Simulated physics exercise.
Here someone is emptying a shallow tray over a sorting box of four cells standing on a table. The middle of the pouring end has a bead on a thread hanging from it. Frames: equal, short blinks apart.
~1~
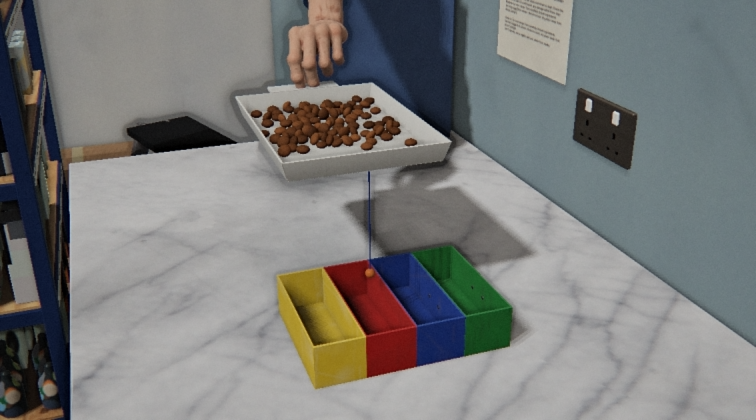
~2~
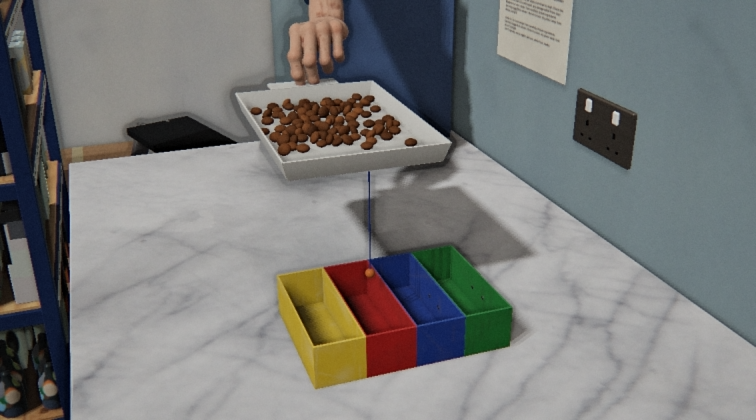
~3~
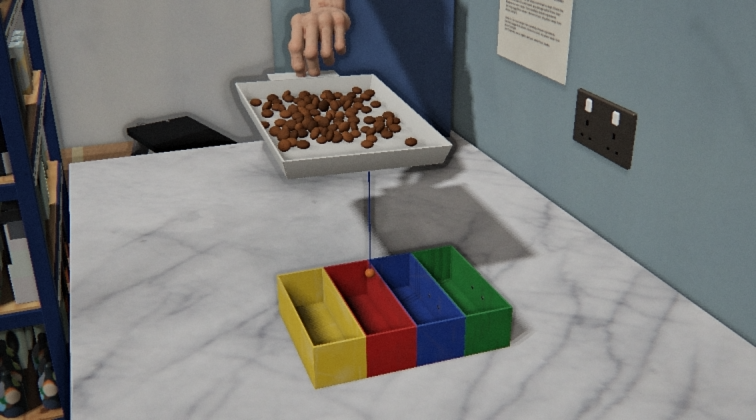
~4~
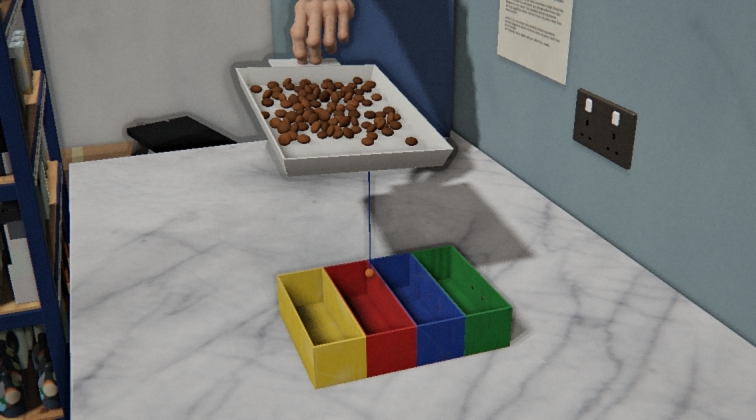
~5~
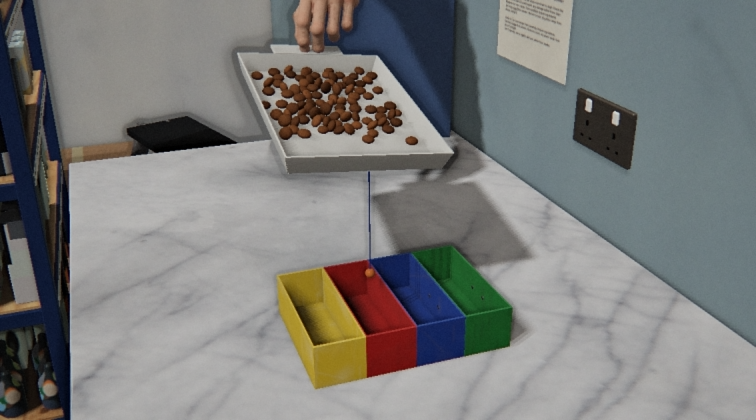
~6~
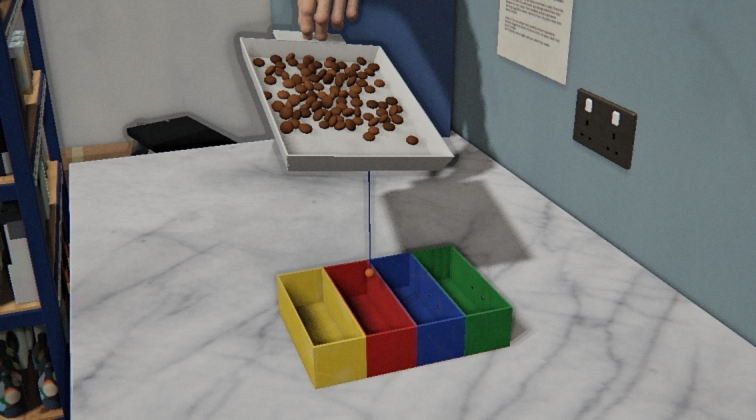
A shallow white tray of brown kibble starts nearly level above a box with yellow, red, blue and green cells on a marbled table, a hand at its back edge. The hand raises that edge steadily, and the tray tilts toward the box, its front right corner dipping lowest.
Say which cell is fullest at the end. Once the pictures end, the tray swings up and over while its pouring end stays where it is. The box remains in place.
The green cell is fullest at the end.
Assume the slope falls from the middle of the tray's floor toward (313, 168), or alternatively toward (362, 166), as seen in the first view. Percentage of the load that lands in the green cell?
Roughly 0 % in the first case and 10 % in the second.
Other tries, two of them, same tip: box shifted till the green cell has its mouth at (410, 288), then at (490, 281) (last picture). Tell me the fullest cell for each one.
The green cell; blue.
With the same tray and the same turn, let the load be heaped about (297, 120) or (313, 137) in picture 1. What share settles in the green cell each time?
You'd get near 60 percent first and near 70 percent after that.
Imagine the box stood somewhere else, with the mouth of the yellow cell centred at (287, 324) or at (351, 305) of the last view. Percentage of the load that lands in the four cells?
Some 50 percent, followed by some 100 percent.
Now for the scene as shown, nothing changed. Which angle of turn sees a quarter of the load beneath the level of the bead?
At about 80°.
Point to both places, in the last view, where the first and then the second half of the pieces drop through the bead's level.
Early half (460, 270), late half (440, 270).
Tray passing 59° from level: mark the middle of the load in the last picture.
The centre of the load shows up near (413, 142) in the last view.
Just after the last frame, tray tipped steeply; almost all on the tray; about a tenth falling or outside the box.
A moment on, tray tipped right over; roughly a third on the tray; roughly a quarter in the green cell; roughly a quarter in the blue cell; roughly a quarter falling or outside the box.
Further on, tray tipped past a quarter turn; roughly two thirds in the green cell; roughly a third in the blue cell; about a tenth falling or outside the box.
When it is over, tray tipped past a quarter turn; roughly two thirds in the green cell; roughly a third in the blue cell; not one in the yellow cell; not one in the red cell; about a tenth outside the box.
